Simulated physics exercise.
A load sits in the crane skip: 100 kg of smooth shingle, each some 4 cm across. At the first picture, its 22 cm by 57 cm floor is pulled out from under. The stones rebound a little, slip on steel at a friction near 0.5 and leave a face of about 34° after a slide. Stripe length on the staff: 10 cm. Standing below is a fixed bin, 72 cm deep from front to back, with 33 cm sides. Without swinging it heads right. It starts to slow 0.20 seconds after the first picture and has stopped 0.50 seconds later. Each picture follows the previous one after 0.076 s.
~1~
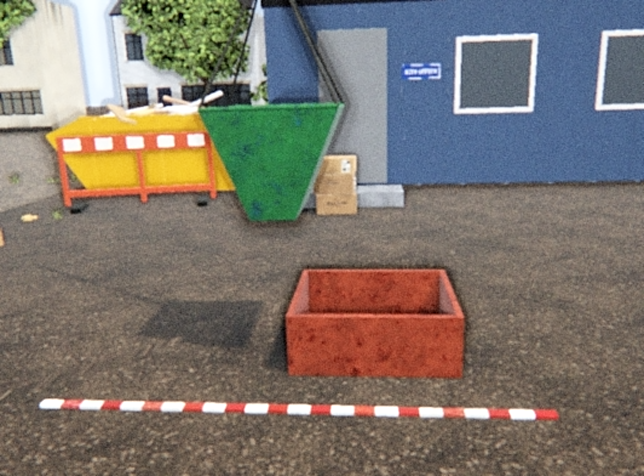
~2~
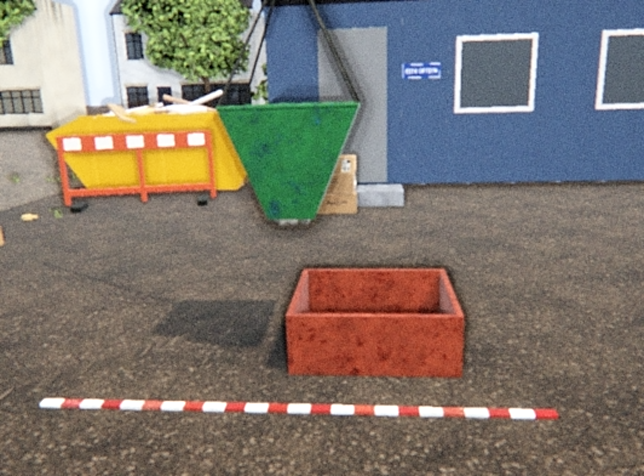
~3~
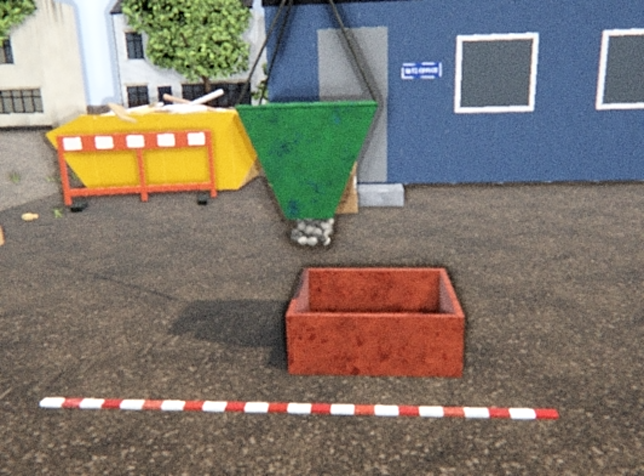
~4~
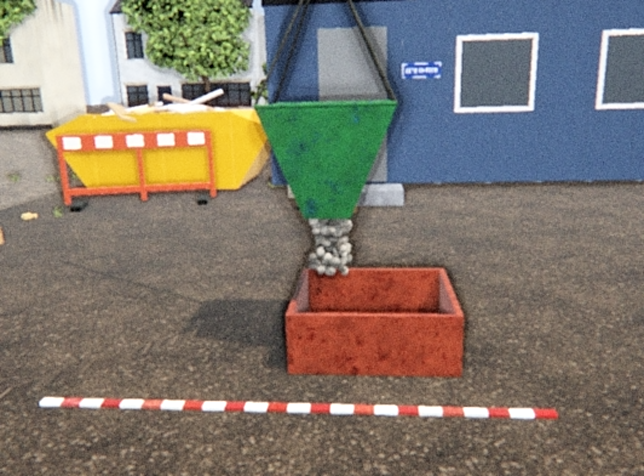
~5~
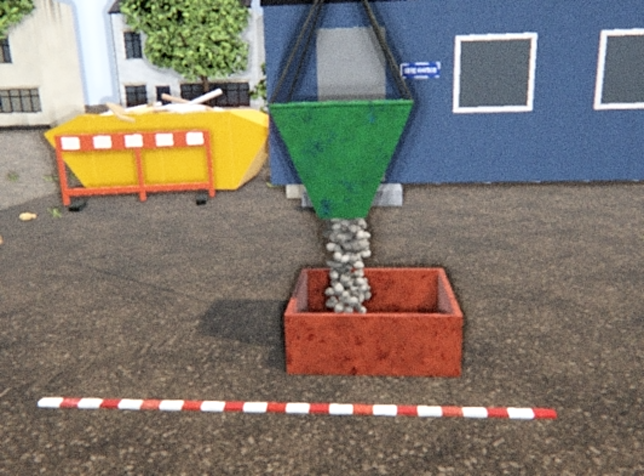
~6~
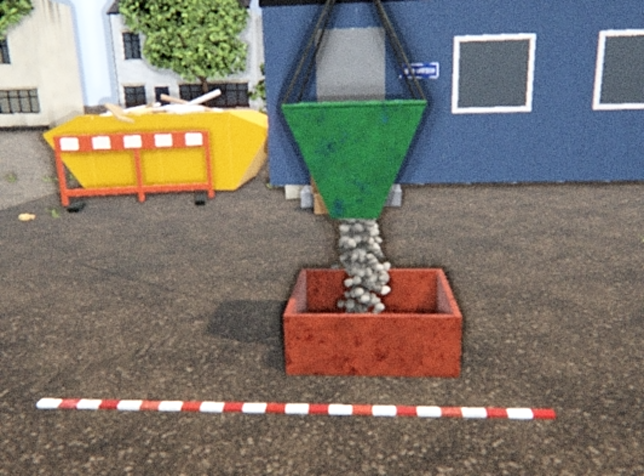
Green crane skip moving right across a yard, grey stones pouring from its bottom into an open red box below.
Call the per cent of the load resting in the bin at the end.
Around 100 percent.
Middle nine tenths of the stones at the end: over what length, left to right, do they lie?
It covers roughly 70 centimetres from left to right.
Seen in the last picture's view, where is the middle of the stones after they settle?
Pixel position of the middle approx (388, 326).
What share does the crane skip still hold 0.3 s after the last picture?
Roughly 5 percent is held.
Then, 0.3 s after the last picture, 6 % in the crane skip, 94 % falling or lying in the bin; the stones farthest right are at (440, 330).
Then, 0.7 s after the last picture, 0 % in the crane skip, 100 % falling or lying in the bin; the stones farthest right are at (442, 333).
Then, 1.3 s after the last picture, 0 % in the crane skip, 100 % falling or lying in the bin; the stones farthest right are at (442, 331).
Then, 2.2 s after the last picture, 0 % in the crane skip, 100 % falling or lying in the bin; the stones farthest right are at (442, 331).
Then, 4.1 s after the last picture, 0 % in the crane skip, 100 % in the bin; the stones farthest right are at (442, 331).
